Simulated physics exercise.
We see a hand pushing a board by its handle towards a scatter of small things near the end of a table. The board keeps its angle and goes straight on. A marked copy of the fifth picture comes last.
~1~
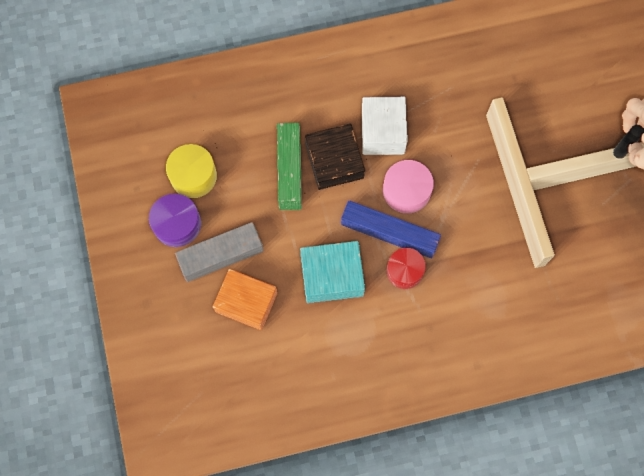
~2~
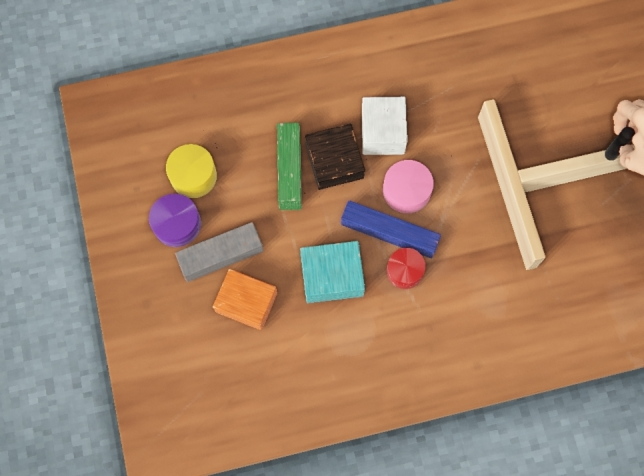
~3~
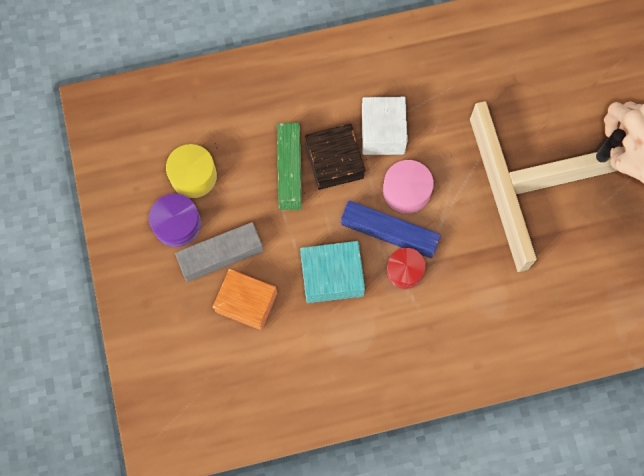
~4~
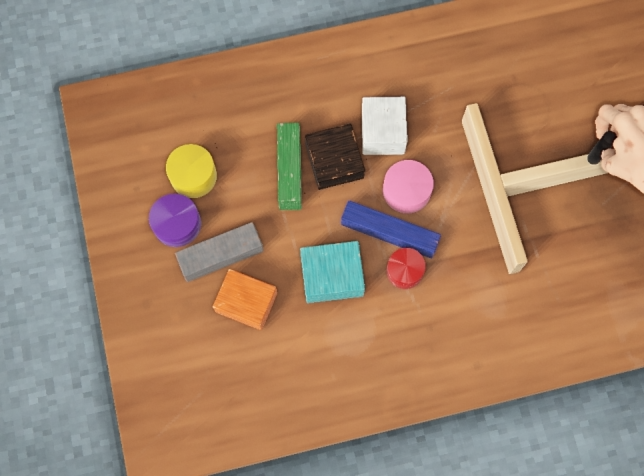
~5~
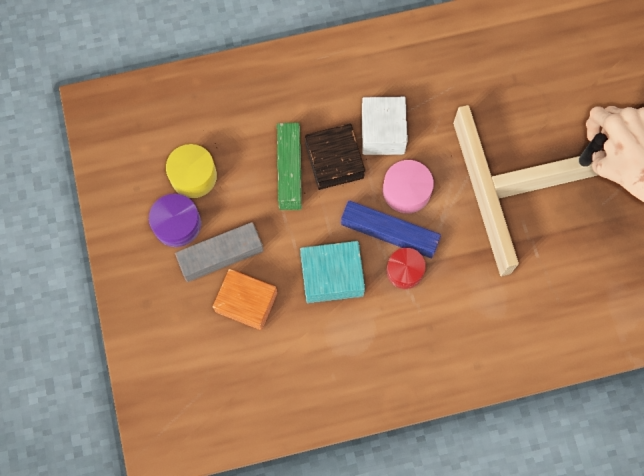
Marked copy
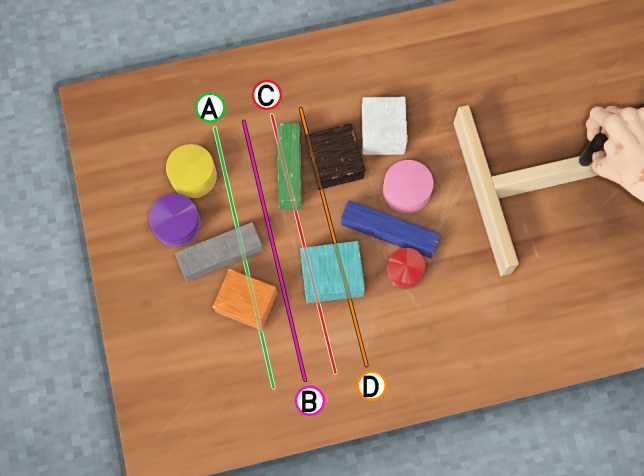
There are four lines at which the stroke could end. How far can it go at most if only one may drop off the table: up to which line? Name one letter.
It should halt at A.
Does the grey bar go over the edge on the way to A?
No.
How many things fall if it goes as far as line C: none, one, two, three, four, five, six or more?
In all, none.
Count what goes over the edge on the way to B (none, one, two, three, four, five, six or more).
In all, none.
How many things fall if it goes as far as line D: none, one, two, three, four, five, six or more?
The count is none.
On the marked copy, A at (243, 252); B at (273, 245); C at (302, 239); D at (332, 232).
Following A. Soon after the start, board (400, 204); white block (349, 136); red tin (391, 282).
Later, board (313, 224); purple tin (158, 225); yellow tin (152, 179).
In the end, board (245, 240); purple tin (91, 237); yellow tin (86, 191); none fallen.
As for the rest, B is within the limit but short; C is within the limit but short; D is within the limit but short.
